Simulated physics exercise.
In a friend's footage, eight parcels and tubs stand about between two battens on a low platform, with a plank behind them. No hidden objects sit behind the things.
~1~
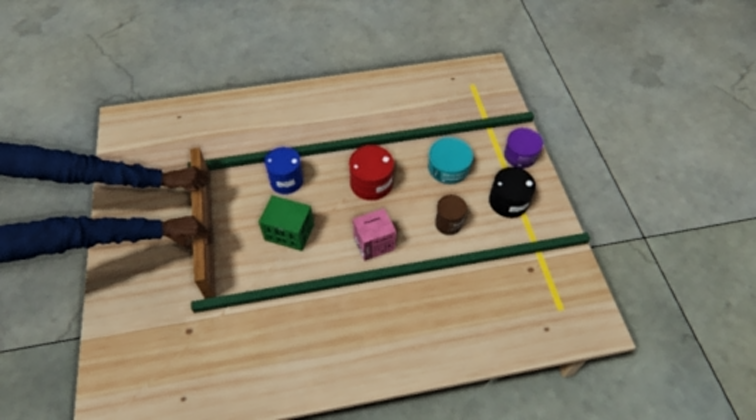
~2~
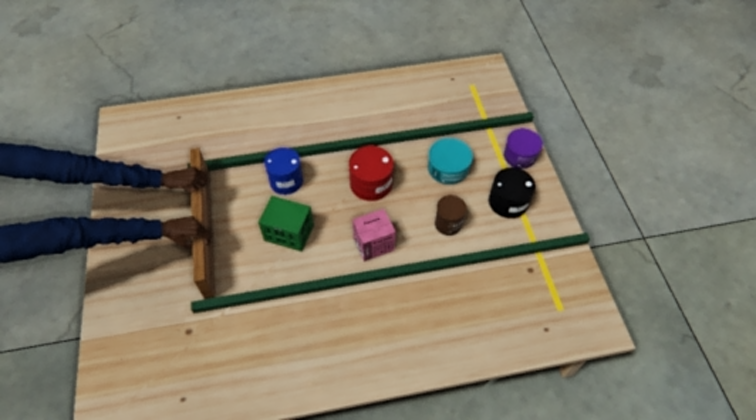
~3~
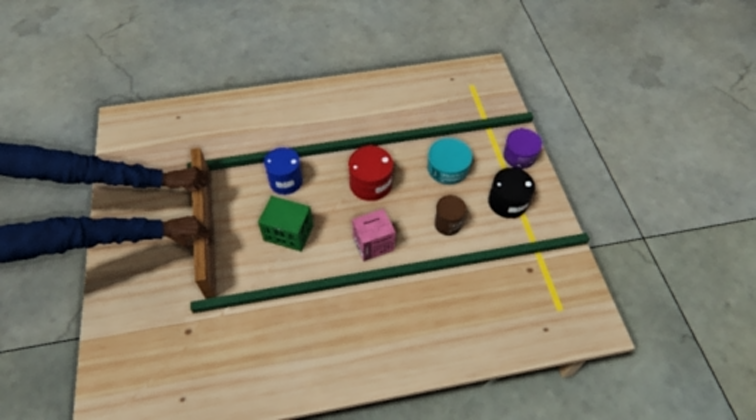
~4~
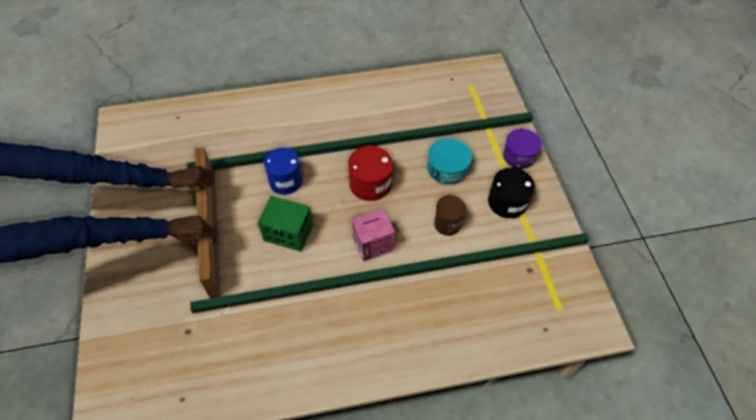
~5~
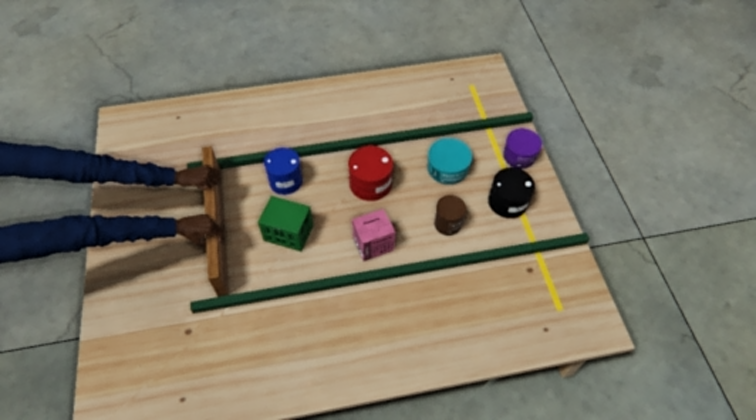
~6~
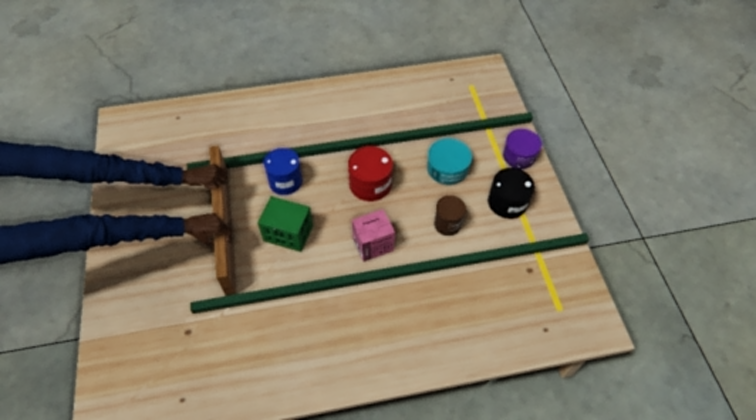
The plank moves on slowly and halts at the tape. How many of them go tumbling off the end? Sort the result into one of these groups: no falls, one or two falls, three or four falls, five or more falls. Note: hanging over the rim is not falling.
Three or four falls.
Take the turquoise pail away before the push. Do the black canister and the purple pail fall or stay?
The black canister goes down and the purple pail goes down.
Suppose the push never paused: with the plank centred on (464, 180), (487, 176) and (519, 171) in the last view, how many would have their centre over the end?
In that order 0, 1 and 4.
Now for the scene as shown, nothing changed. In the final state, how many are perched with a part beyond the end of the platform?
Expected count: 1.
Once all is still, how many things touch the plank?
The count comes out at 4.
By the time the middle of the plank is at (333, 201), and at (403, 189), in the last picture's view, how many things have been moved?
By then 3, and 6.
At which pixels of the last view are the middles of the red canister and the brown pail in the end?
In the last picture the red canister sits around (528, 157) and the brown pail around (574, 208).
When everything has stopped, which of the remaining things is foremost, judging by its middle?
Answer: The brown pail.
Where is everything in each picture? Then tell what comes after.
Purple pail (523, 148); black canister (512, 193); turquoise pail (450, 161); plank (203, 221); tape (511, 183), in the first picture.
Black canister (511, 193); brown pail (450, 216), in the second picture.
Turquoise pail (449, 162); green crate (287, 224), in the third picture.
Purple pail (522, 149); red canister (370, 174), in the fourth picture.
Black canister (511, 193); blue canister (284, 171), in the fifth picture.
Purple pail (522, 149); black canister (511, 193); turquoise pail (449, 162); plank (222, 218); tape (510, 184), in the sixth picture.
Soon after, none off yet; purple pail at rest near (522, 149); black canister at rest near (511, 193); turquoise pail at rest near (449, 162).
After that, none off yet; purple pail at rest near (522, 149); black canister at rest near (511, 193); turquoise pail displaced a little near (470, 155).
In the end, the number that fall off is three or four; gone, turquoise pail, black canister and purple pail.
